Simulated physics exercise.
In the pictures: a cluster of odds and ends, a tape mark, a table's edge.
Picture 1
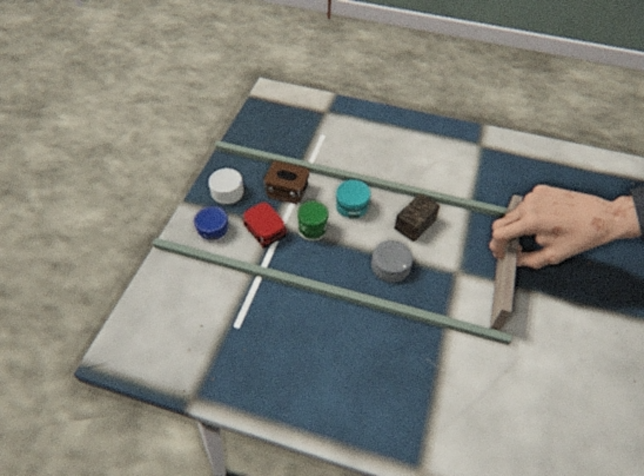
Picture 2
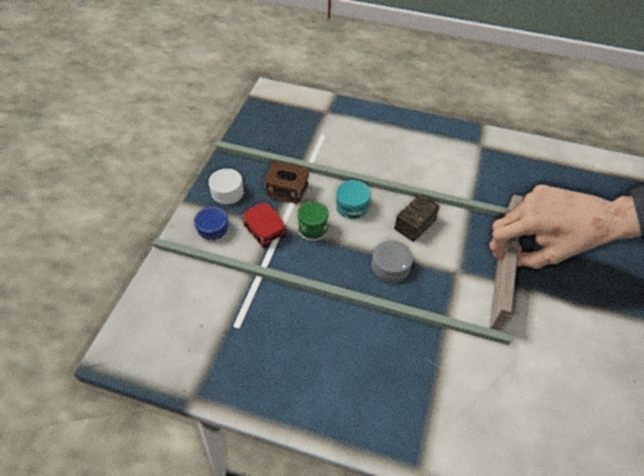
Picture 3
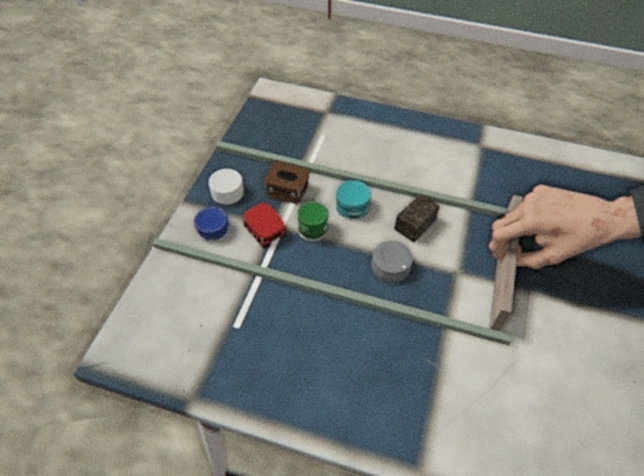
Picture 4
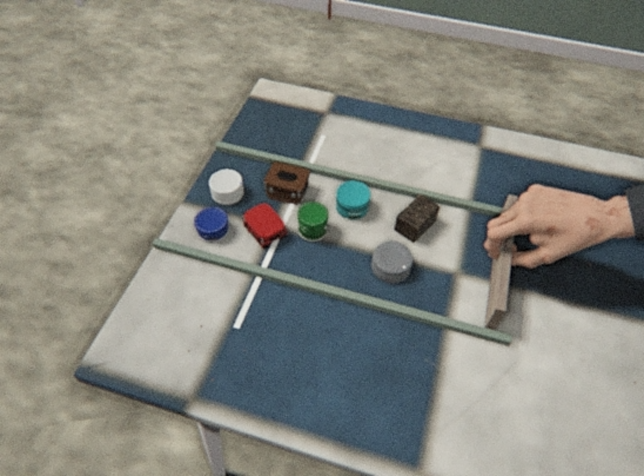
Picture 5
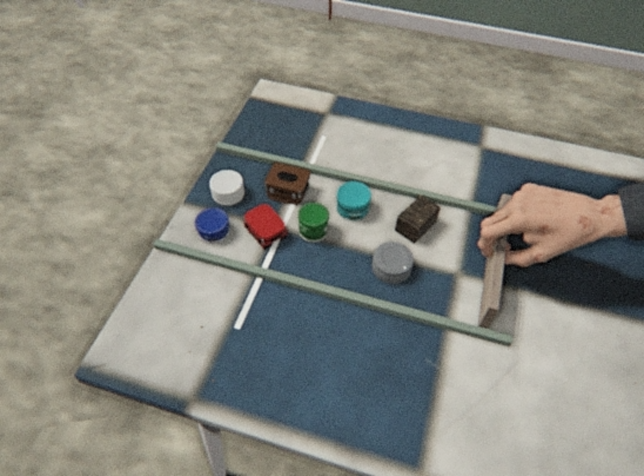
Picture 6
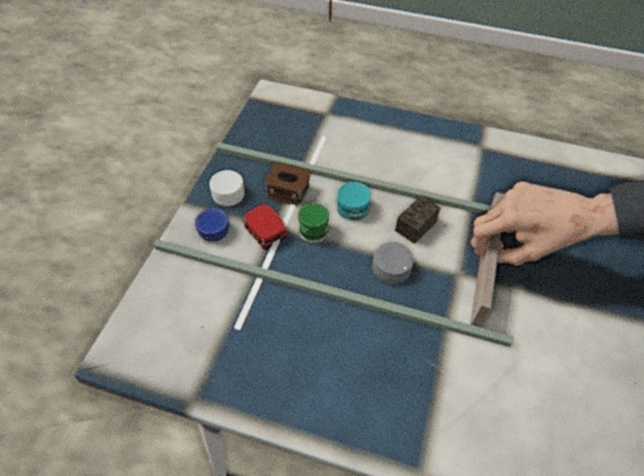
A hand slides a board slightly left between two strips while the small objects stay still.
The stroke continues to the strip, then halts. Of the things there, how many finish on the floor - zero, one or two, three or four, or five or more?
Zero finish on the floor.
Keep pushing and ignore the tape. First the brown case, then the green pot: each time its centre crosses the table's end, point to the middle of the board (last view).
Roughly (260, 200); roughly (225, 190).
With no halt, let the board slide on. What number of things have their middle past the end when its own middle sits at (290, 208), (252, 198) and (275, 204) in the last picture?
Respectively, 0, 2 and 0.
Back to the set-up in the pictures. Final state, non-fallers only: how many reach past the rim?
The number overhanging is 0.
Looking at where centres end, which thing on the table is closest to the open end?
The white lid.
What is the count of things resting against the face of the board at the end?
2.
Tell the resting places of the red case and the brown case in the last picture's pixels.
The first sits around (226, 215), while the other sits around (231, 166).
Early on, none off yet; white lid at rest near (227, 188); blue tin at rest near (213, 226); red case at rest near (265, 227).
A while later, none off yet; white lid moving near (222, 188); blue tin at rest near (213, 226); red case moving near (258, 225).
Finally, the number that fall off is zero.
